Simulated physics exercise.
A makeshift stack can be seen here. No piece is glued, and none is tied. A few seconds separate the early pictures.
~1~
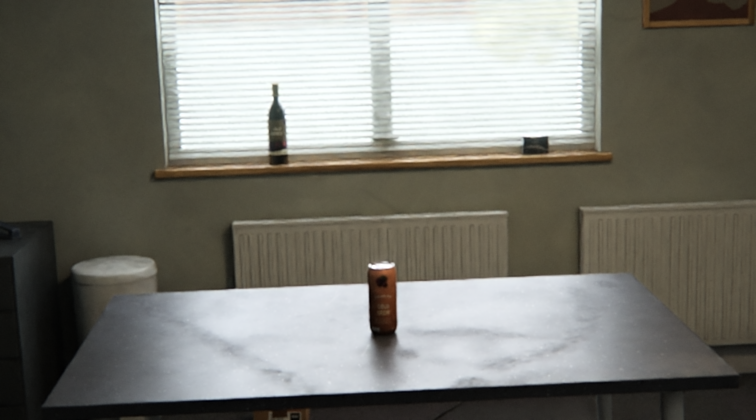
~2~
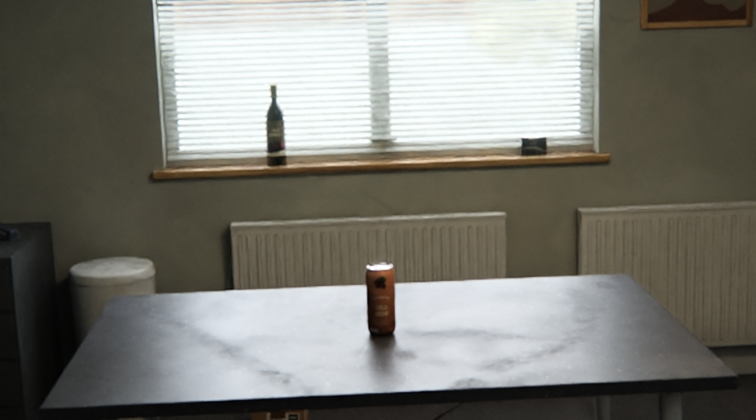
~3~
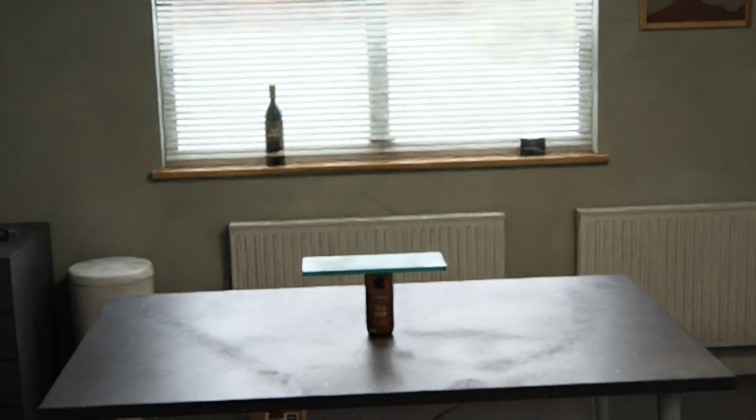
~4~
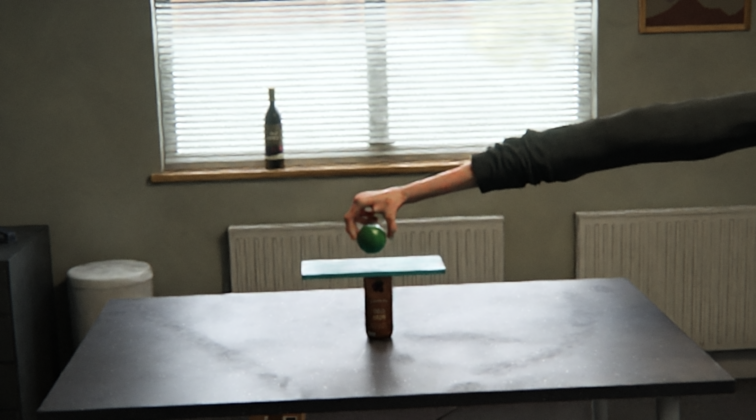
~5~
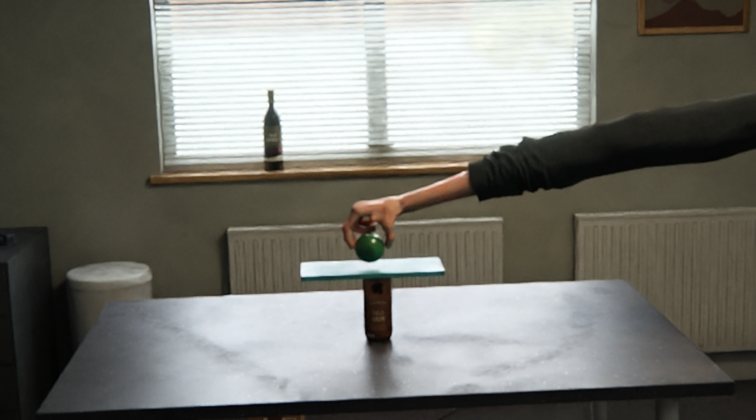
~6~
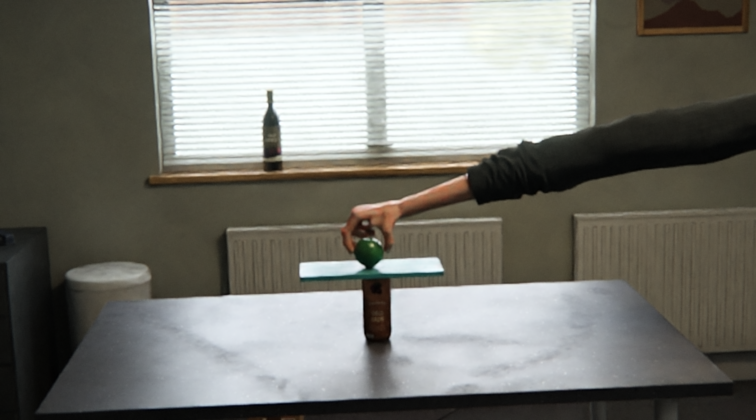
The clip opens on an orange-brown can standing on a dark table before a window with blinds. A turquoise board then appears lying flat across the top of the can. A hand reaches in from the right with a green apple, lowers it slightly onto the board and keeps hold of it.
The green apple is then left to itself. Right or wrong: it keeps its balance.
Right.
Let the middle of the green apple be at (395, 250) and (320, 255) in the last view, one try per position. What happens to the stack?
It does not fall the first time and falls the second time.
Then, 0.30 s past the last view, nothing moves.
Then, 1.00 s past the last view, green apple resting near (369, 253).
Finally, all 3 still in place. Final places as the last picture's camera would see them, green apple near (368, 253). The stack keeps its balance.
